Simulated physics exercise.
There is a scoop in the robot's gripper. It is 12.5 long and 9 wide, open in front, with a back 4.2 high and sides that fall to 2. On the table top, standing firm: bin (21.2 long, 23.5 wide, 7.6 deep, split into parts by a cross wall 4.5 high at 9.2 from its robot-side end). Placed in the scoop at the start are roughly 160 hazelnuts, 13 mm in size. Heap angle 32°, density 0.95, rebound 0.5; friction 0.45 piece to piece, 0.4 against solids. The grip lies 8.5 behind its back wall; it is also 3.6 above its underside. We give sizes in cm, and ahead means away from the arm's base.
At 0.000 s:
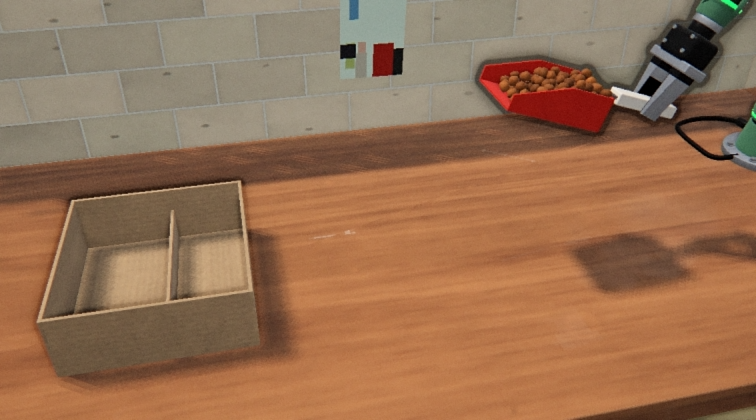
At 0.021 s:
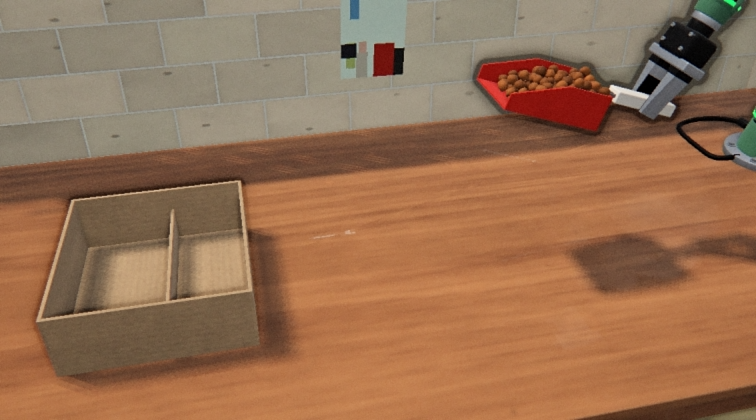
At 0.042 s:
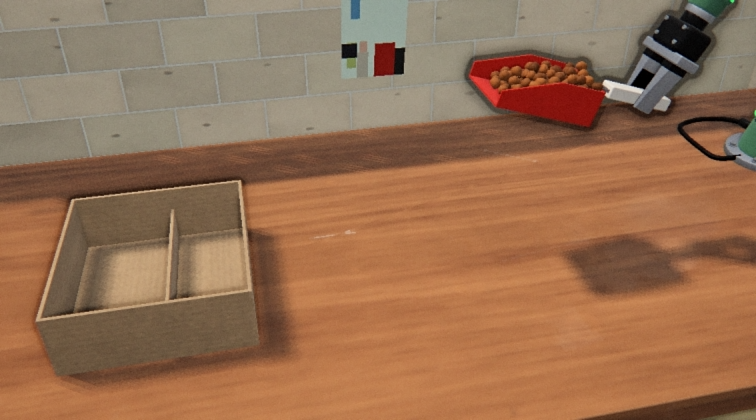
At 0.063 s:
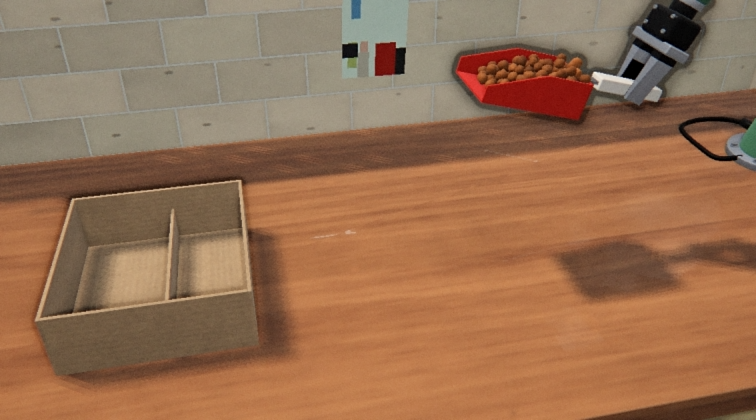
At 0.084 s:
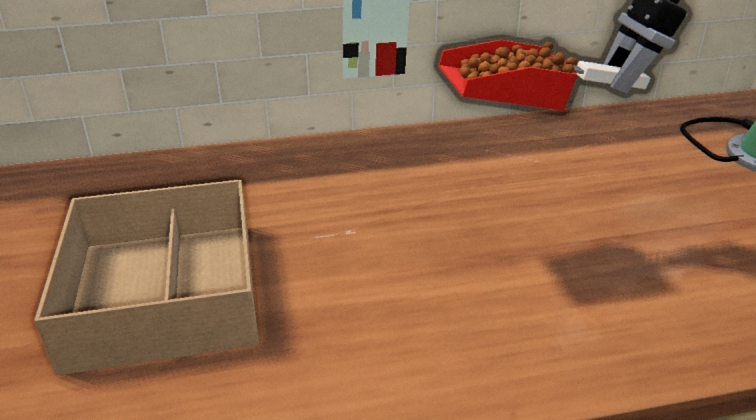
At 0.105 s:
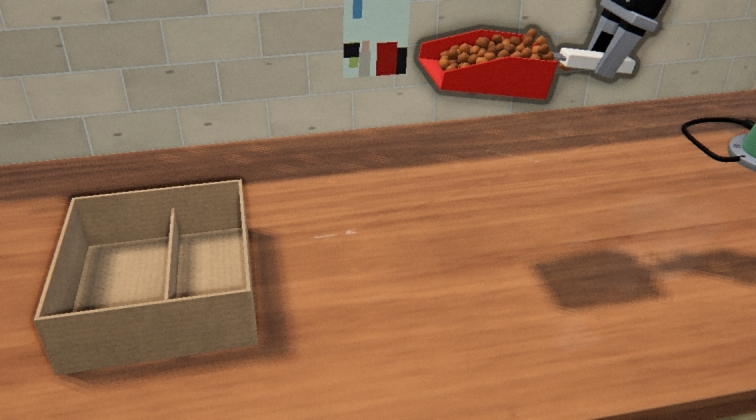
A red scoop heaped with hazelnuts, held by a robot gripper, rising and drifting left above a wooden table with a divided box.
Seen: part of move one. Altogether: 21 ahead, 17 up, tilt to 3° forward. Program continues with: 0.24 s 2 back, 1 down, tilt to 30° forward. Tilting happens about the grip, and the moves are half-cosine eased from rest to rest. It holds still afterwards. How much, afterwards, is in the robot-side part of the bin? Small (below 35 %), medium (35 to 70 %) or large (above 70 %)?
Small.
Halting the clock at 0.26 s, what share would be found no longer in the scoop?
By then near 25 % is out.
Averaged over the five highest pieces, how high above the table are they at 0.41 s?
Close to 24 cm above the tabletop.
By 0.26 s, tilted 3° forward, highest piece 37 above the table; 120 on the scoop, 43 in flight or on a rim.
By 0.41 s, tilted 24° forward, highest piece 27 above the table; 1 on the scoop, 162 in flight or on a rim.
By 0.69 s, tilted 30° forward, highest piece 13 above the table; 138 in the far-side part, 17 in the robot-side part, 3 on the table or floor, 5 in flight or on a rim.
By 1.74 s, tilted 30° forward, highest piece 3 above the table; 138 in the far-side part, 17 in the robot-side part, 8 on the table or floor.
Final count, 138 in the far-side part, 17 in the robot-side part, 8 on the table or floor. That is 10 % in the robot-side part of the bin.
